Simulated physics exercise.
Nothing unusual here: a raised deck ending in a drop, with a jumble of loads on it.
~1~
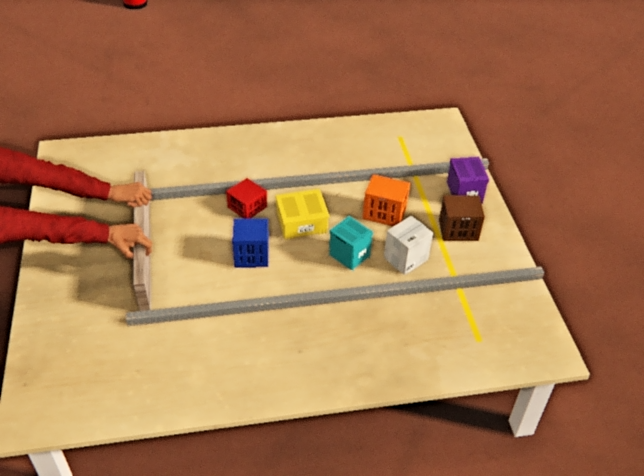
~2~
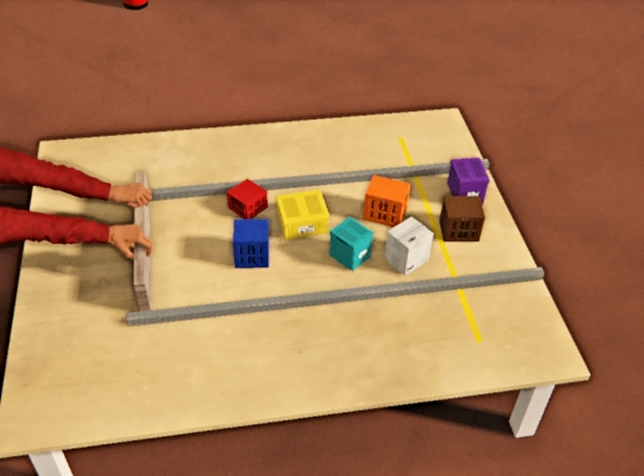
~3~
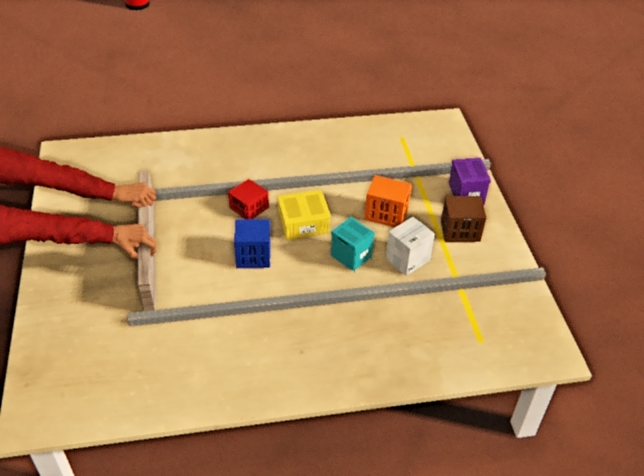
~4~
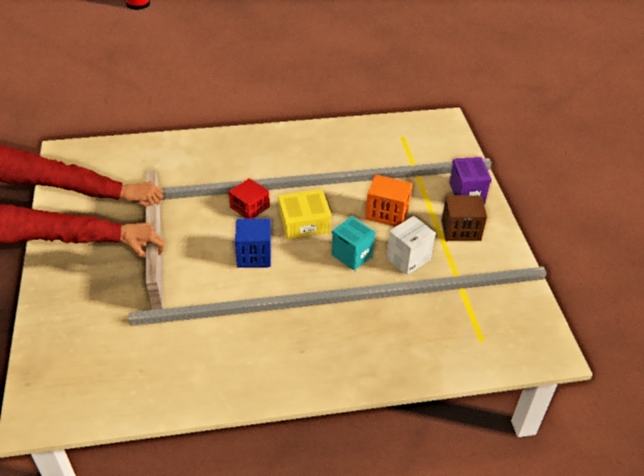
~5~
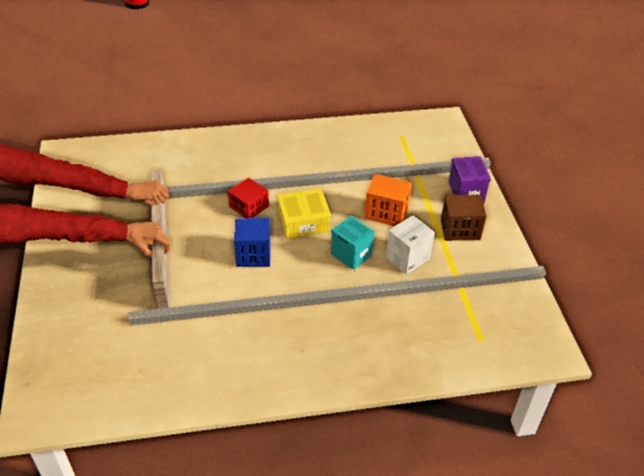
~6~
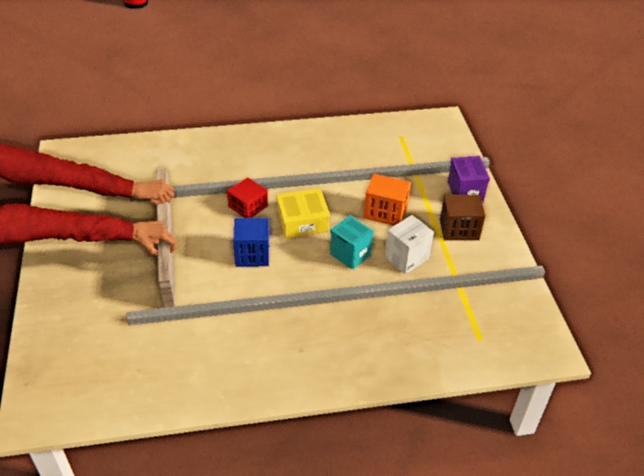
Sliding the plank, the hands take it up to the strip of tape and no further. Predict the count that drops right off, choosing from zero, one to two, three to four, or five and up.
The count is one to two.
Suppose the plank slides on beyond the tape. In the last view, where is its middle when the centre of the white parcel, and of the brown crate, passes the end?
Approx. (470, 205) for the first, approx. (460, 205) for the second.
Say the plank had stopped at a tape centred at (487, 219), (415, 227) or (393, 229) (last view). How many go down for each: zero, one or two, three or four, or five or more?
In the order of the places given: Either three or four; no fall at all; not one.
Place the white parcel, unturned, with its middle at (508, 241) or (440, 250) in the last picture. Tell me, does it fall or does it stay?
Taking the two places in order, it is safe and then is safe.
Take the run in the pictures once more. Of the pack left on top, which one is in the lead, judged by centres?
The orange crate, that one.
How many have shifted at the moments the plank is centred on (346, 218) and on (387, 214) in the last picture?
Moved so far: 6, then 7.
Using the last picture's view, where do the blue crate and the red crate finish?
The blue crate at (457, 221), the red crate at (435, 179).
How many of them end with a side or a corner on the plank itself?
That number would be 4.
A little later, none off yet; purple tote at rest near (468, 180); brown crate at rest near (462, 218); white parcel at rest near (409, 245).
Next, none off yet; purple tote at rest near (468, 180); brown crate at rest near (462, 218); white parcel shifted a little near (416, 243).
Later still, none off yet; purple tote moving near (471, 180); brown crate at rest near (462, 218); white parcel shifted well along near (472, 250).
When it is over, the number that fall off is one or two; down, purple tote.
